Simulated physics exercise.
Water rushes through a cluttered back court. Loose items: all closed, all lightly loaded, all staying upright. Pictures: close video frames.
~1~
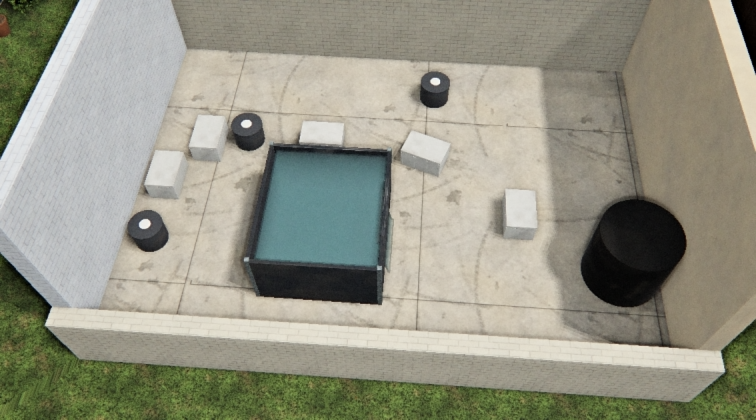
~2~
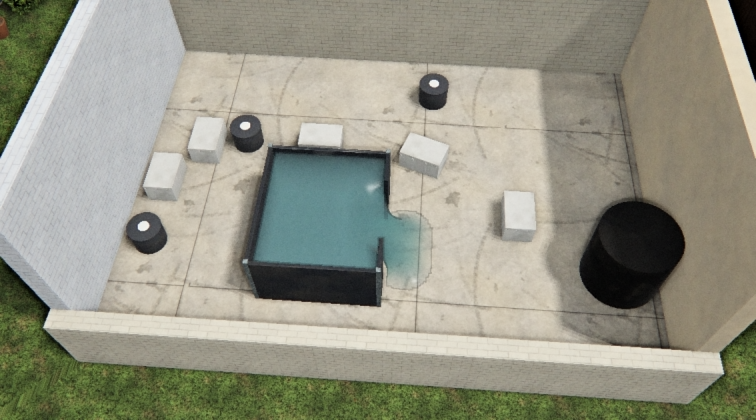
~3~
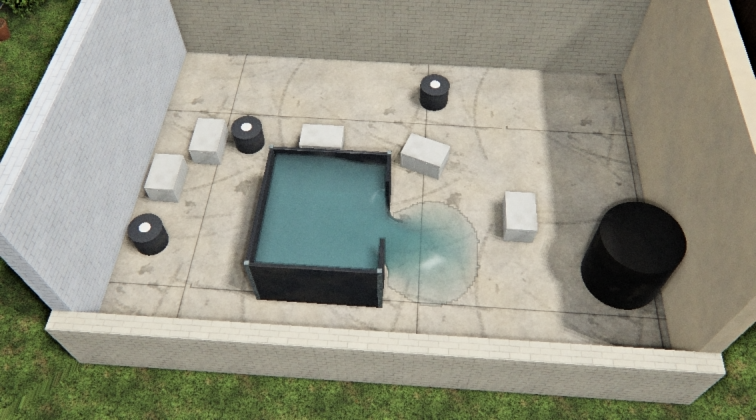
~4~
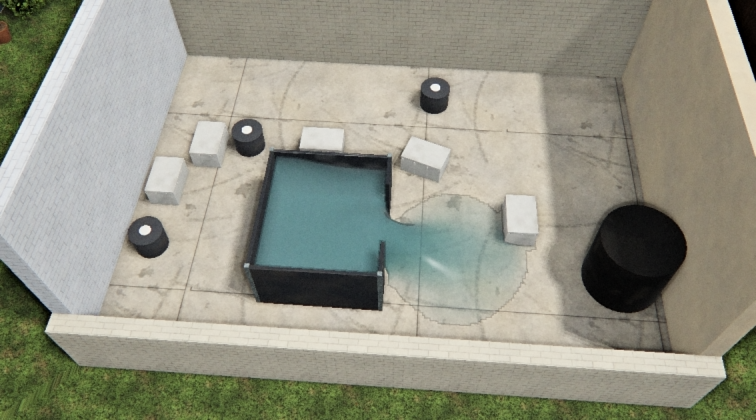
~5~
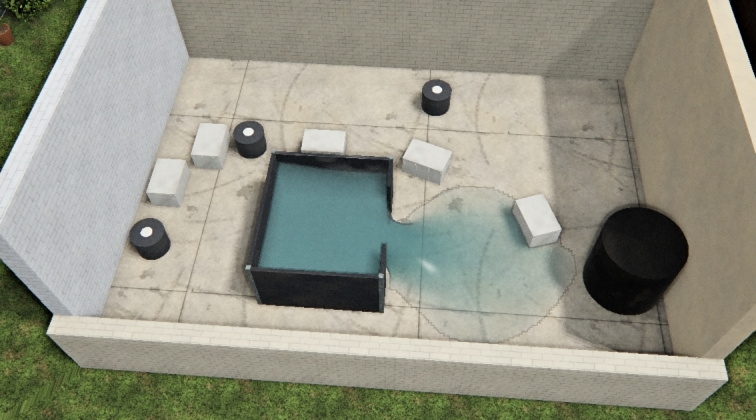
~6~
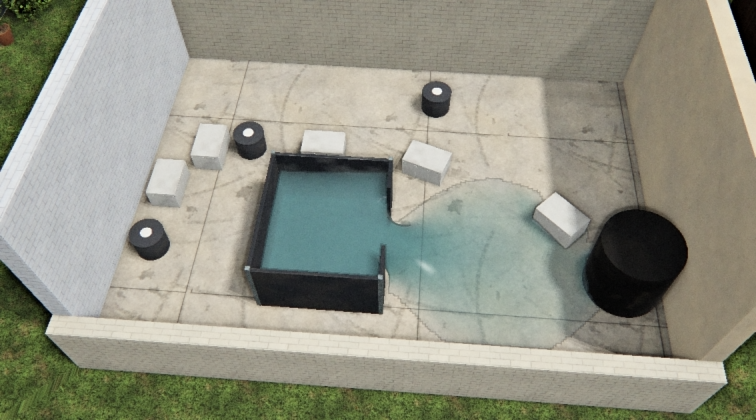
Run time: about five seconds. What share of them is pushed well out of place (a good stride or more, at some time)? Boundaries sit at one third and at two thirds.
The share is fewer than one third.
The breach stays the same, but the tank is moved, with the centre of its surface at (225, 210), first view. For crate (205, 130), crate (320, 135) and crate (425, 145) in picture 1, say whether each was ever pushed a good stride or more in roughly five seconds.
Item one not displaced far, item two not displaced far, item three travelled far enough.
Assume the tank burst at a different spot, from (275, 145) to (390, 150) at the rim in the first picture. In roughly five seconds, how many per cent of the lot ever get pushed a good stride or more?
My estimate is some 80 per cent of them.
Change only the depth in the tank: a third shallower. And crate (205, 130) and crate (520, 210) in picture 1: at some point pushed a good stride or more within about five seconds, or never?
Taking them in order, didn't get there and then went the full length.
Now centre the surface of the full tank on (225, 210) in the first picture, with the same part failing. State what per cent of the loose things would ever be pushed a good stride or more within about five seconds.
I'd put it at around 20 per cent.
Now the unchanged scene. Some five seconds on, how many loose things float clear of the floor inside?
So that is 1.
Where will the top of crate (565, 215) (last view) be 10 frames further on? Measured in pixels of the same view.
(625, 137).
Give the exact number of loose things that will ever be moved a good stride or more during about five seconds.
So that is 1.
A moment on, 1 of 8 are well off their spots; 0 afloat.
Next, 1 of 8 are well off their spots; 1 afloat.
Later, 1 of 8 are well off their spots; 1 afloat.
In the end, 1 of 8 are well off their spots, and 1 have been at some point; 1 afloat.
